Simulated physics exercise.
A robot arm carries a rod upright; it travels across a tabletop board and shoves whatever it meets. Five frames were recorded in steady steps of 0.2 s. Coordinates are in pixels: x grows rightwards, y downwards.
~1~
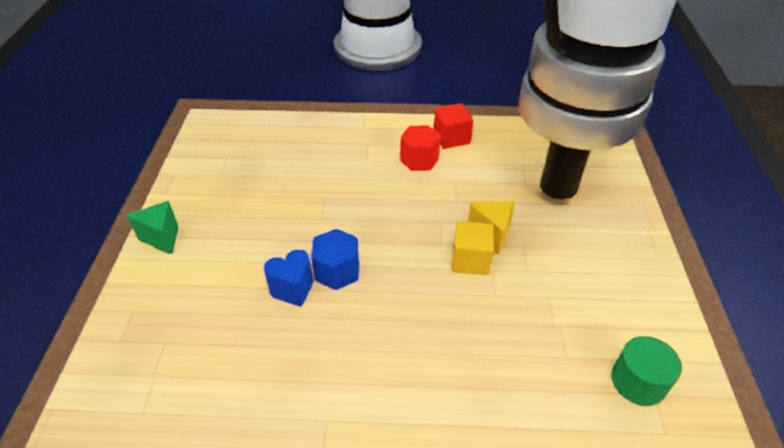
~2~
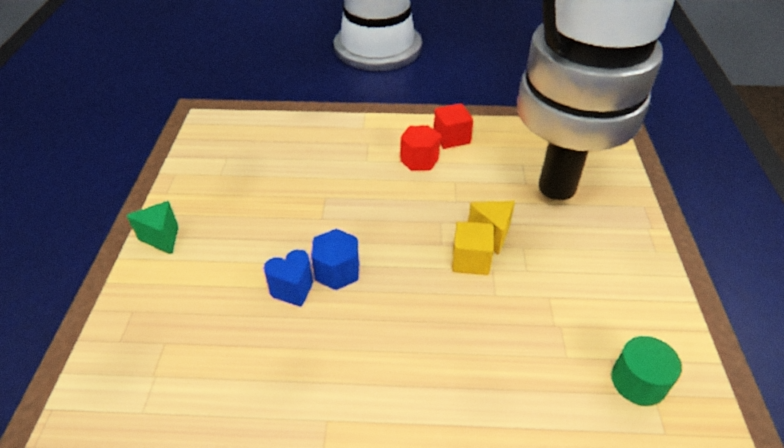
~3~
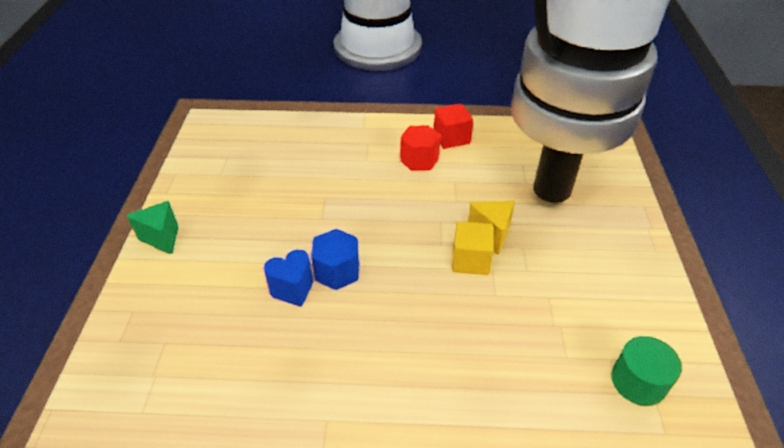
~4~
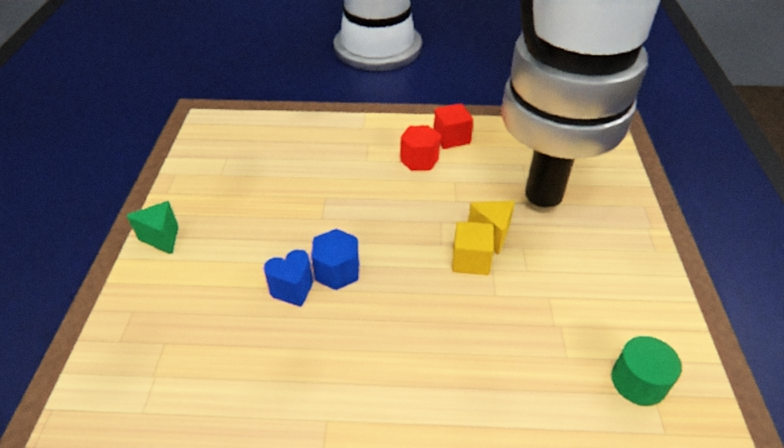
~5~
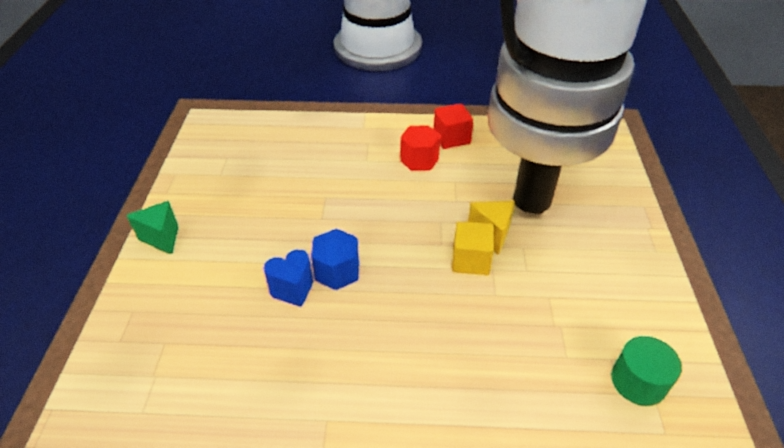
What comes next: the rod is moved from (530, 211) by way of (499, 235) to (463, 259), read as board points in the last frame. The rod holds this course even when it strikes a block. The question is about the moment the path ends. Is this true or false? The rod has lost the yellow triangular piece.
The claim does not hold.
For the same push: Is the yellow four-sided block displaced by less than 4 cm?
Going by the path, no.
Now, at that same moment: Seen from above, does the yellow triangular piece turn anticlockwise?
Yes, that is what happens.
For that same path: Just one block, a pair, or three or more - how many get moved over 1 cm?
The answer is two blocks.
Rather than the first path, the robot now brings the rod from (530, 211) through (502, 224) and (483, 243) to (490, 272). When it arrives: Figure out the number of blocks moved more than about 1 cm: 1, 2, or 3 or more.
I predict two.
What follows on the original path. Halfway along, rod (501, 226); yellow four-sided block (458, 255), turned 20° clockwise; yellow triangular piece (476, 235), turned 25° anticlockwise.
At the end, rod (465, 249); yellow four-sided block (444, 276); yellow triangular piece (436, 249), turned 60° anticlockwise.
